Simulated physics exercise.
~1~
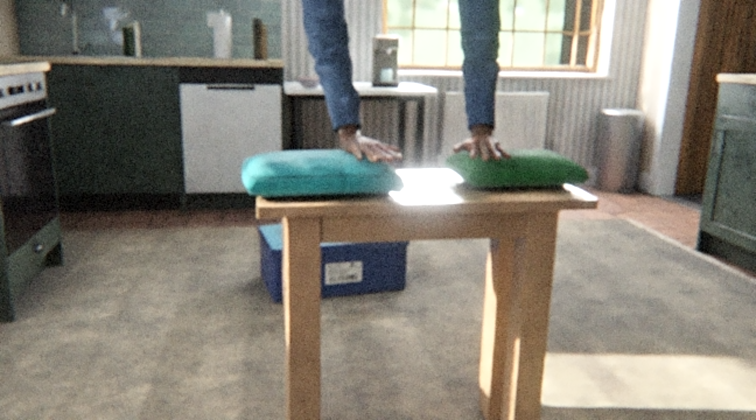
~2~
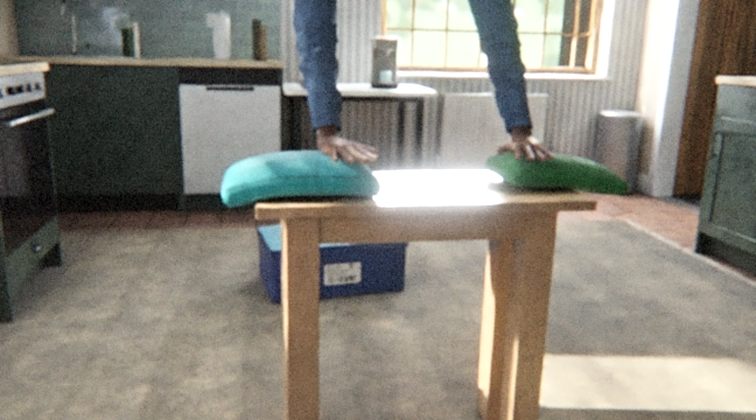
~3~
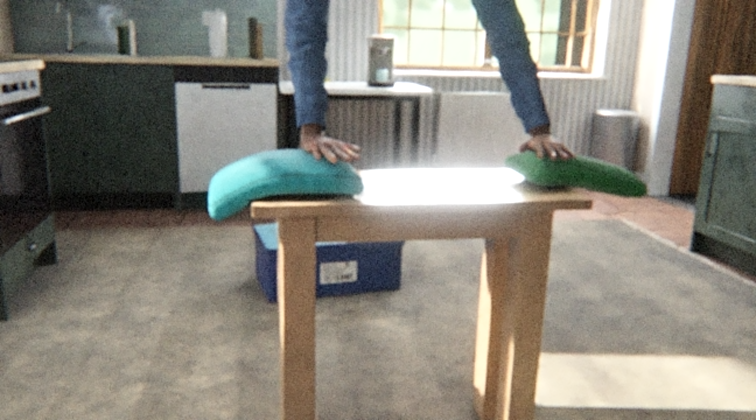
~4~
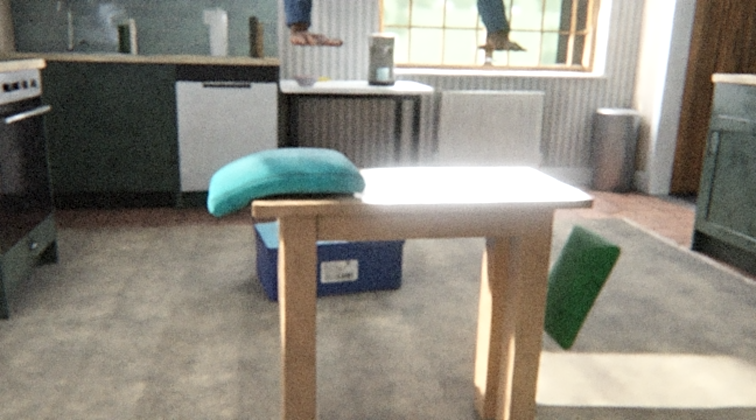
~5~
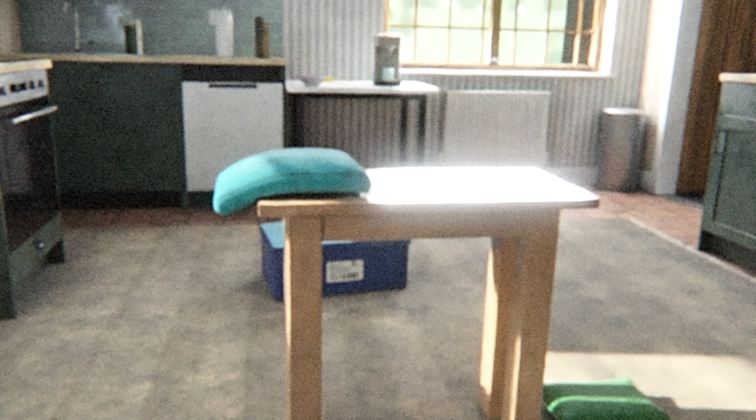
To begin with, two hands rest on a turquoise soft bag and a green sack lying on a small wooden table in a kitchen, with a blue box on the floor behind. The hands push the bags apart, the turquoise one to the left end and the green one to the right, until both stick out past the edges and droop. Then the hands lift away, and the green sack tips off the right end and falls. Finally, it lies on the floor beside the table, while the turquoise bag stays in place, sagging over the left edge.
